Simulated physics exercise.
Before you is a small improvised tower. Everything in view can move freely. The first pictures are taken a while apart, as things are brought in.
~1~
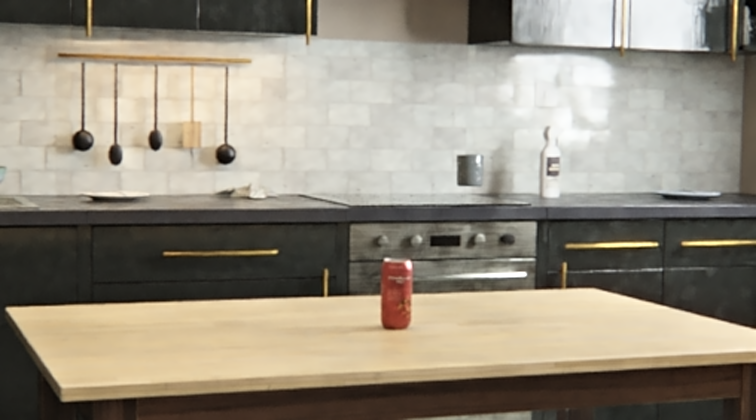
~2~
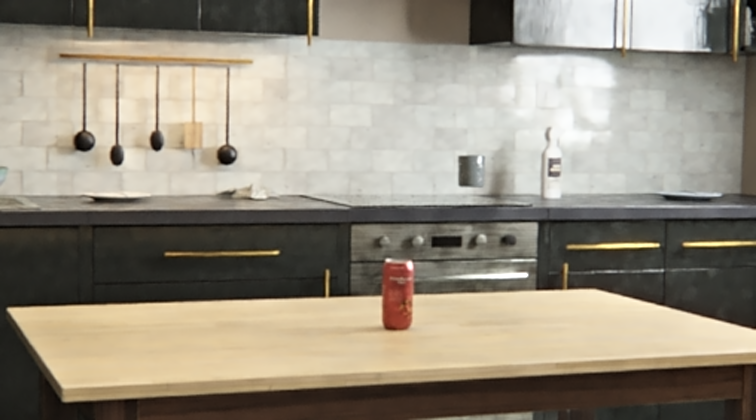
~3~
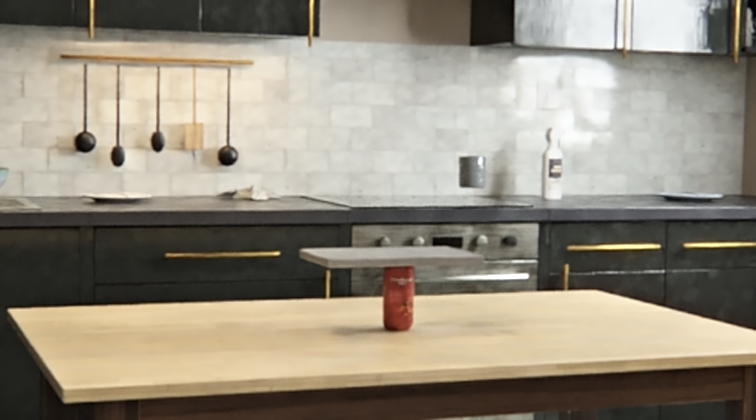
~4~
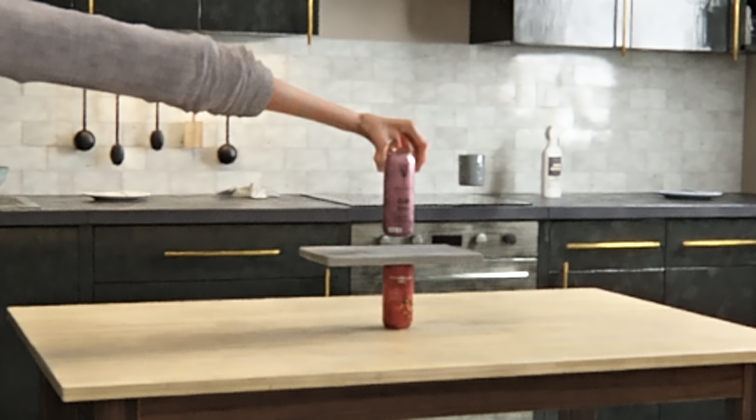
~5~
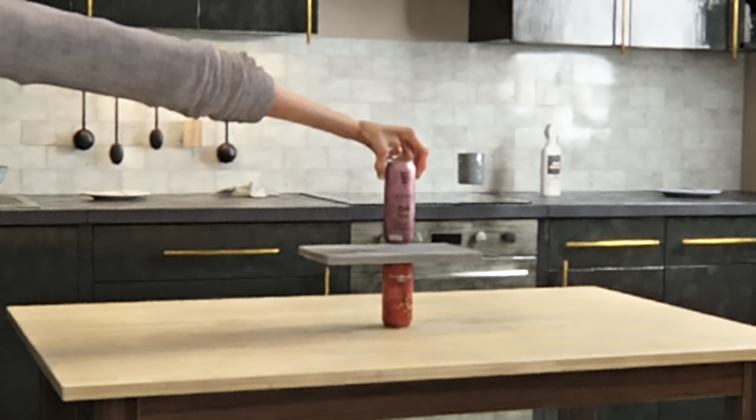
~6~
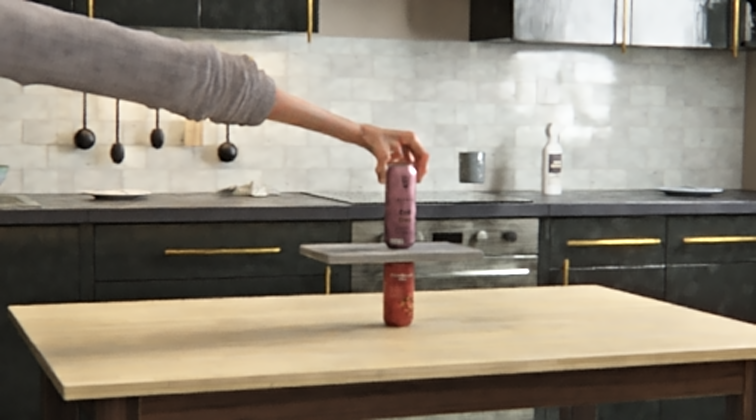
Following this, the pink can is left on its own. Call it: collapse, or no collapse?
No collapse.
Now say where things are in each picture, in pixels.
In the first frame, the last thing is not in view yet; red can (396, 294).
In the second frame, the last thing is not in view yet; red can (398, 294).
In the third frame, the last thing is not in view yet; red can (398, 295).
In the fourth frame, coming down; pink can (398, 195); red can (398, 293).
In the fifth frame, coming down; pink can (399, 203); red can (398, 292).
In the sixth frame, set down, still held; pink can (400, 206); red can (399, 291).
Then, 0.20 s after the last picture, nothing has stirred.
Then, 0.50 s after the last picture, pink can resting near (400, 207).
At rest, all 3 in place. Seen from the same camera at the end, pink can near (400, 207). The stack stays up.
